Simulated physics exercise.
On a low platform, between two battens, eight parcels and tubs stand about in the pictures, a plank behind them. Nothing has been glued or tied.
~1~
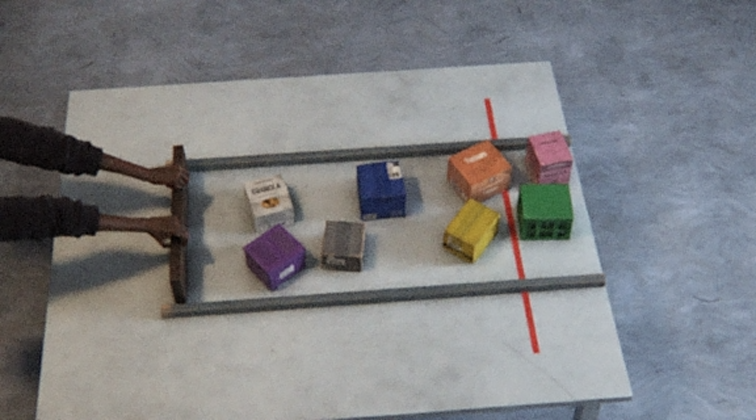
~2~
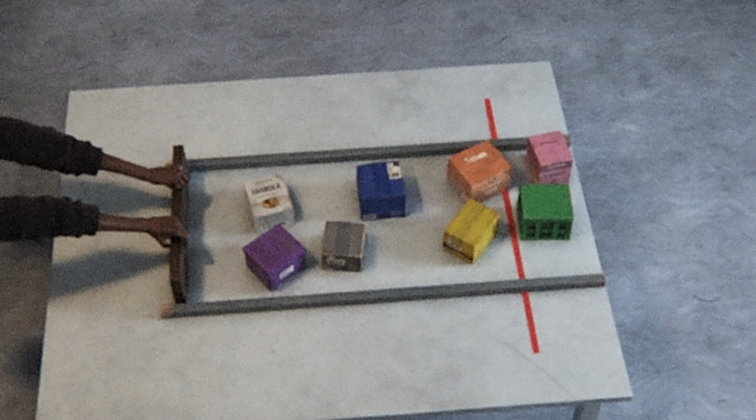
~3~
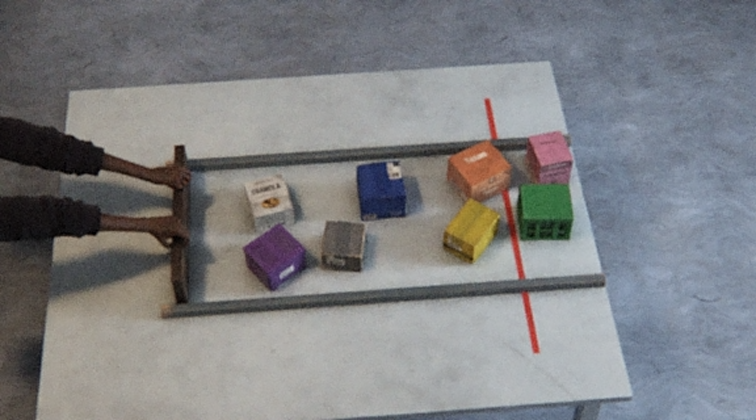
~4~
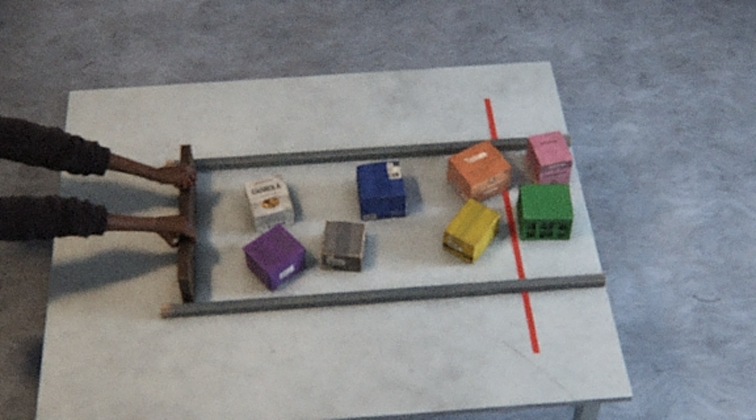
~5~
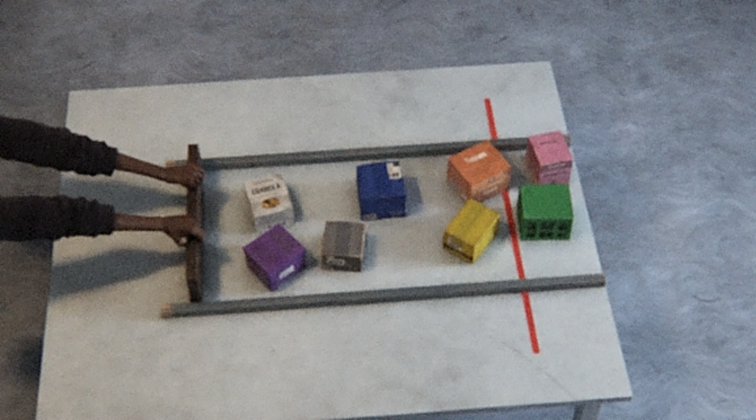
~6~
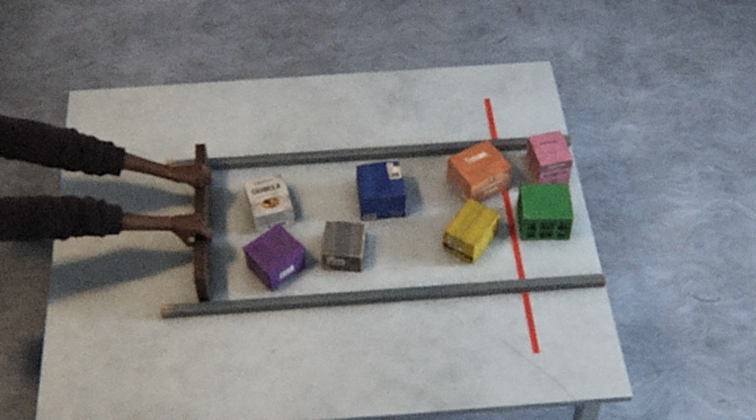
Two dark-sleeved arms reach in from the left, hands on an upright plank set across two grey battens on a pale tabletop, seen from above at an angle by a still camera. Between the battens stand white, purple, grey and blue boxes, then orange, yellow, pink and green ones near a red line at right. The hands first barely move the plank, then slide it slightly rightward, while the boxes stay put.
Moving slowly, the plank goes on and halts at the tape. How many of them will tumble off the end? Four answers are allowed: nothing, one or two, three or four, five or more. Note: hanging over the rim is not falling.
My prediction is three or four fallers.
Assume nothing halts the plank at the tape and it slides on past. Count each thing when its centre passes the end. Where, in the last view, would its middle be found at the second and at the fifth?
At (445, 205) for the second, at (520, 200) for the fifth.
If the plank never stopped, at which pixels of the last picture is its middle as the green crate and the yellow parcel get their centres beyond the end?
Near (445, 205) in the first case, near (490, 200) in the other.
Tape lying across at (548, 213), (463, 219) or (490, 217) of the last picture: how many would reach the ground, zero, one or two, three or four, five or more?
In order: More than four; either one or two; 3 or 4.
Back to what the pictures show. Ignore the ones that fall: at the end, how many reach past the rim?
I count 2 overhanging.
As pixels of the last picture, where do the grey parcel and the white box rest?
The grey parcel at (581, 231), the white box at (528, 186).
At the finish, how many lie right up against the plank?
Well, it touches 2.
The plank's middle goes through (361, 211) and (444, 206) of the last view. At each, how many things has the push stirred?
By then 5, and 8.
A little later, none off yet; pink box at rest near (549, 161); green crate at rest near (545, 212); orange box at rest near (479, 173).
When it is over, the number that fall off is three or four; down, yellow parcel, orange box, green crate and pink box.
